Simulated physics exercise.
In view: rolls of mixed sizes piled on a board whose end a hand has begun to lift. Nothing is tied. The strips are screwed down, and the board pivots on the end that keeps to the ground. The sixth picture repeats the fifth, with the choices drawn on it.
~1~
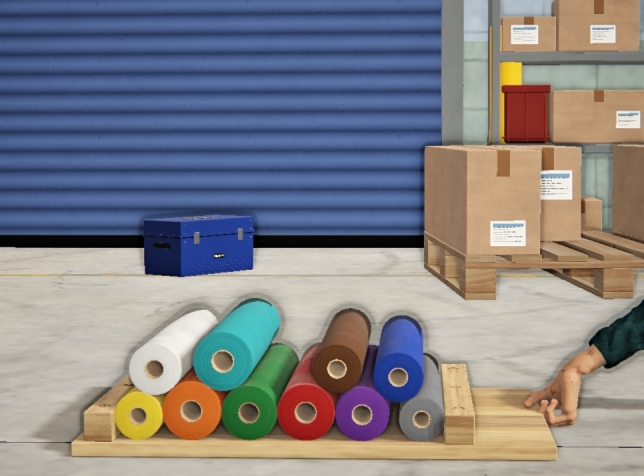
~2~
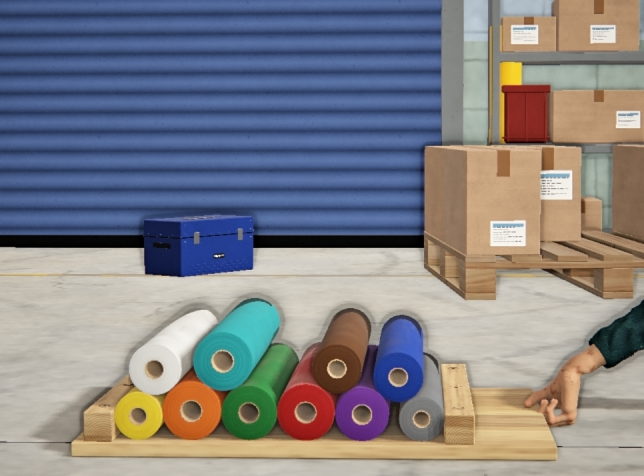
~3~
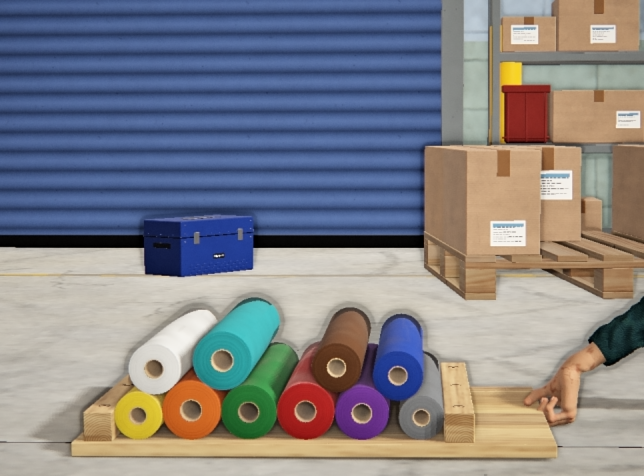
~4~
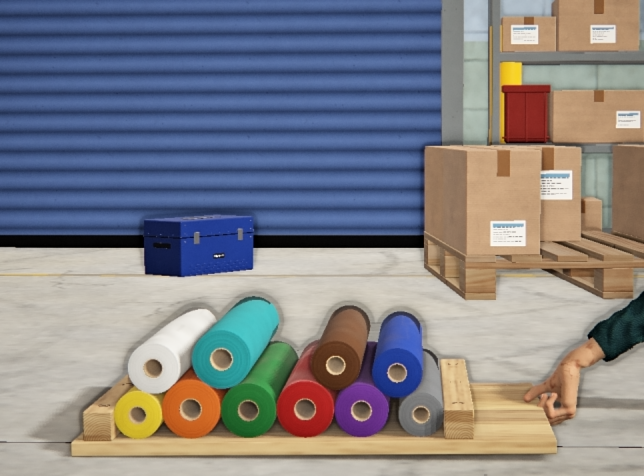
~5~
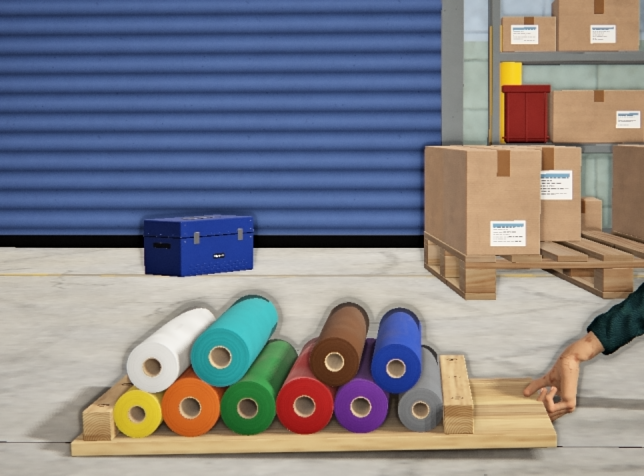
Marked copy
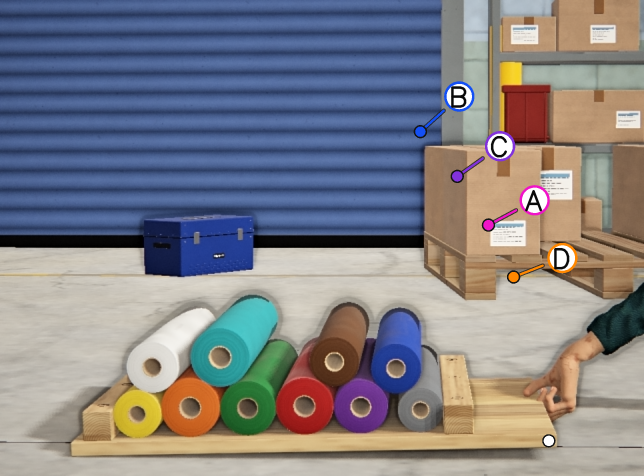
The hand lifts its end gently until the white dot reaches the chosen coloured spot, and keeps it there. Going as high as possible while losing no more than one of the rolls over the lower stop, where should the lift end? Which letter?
No higher than A.
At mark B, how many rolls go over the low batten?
With B, four.
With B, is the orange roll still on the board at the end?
The orange roll: Yes.
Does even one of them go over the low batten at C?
Yes, at C.
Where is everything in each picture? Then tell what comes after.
Red roll (306, 412); purple roll (362, 415); grey roll (422, 419), in the first picture.
Grey roll (422, 419); white roll (155, 369), in the second picture.
Board (322, 405); purple roll (362, 413); grey roll (422, 418); green roll (249, 412), in the third picture.
Board (322, 403); orange roll (191, 409), in the fourth picture.
Board (322, 400); orange roll (191, 408), in the fifth picture.
On the marked copy, A at (489, 225); B at (421, 132); C at (457, 177); D at (514, 277); the white dot at (549, 441).
Following A. Soon after the start, board at 17°.
Later, board at 28°.
In the end, board at 28°, one over the low batten (white).
As for the rest, B four over the low batten (white, blue, brown, turquoise); C three over the low batten (white, brown, turquoise); D one over the low batten (white).
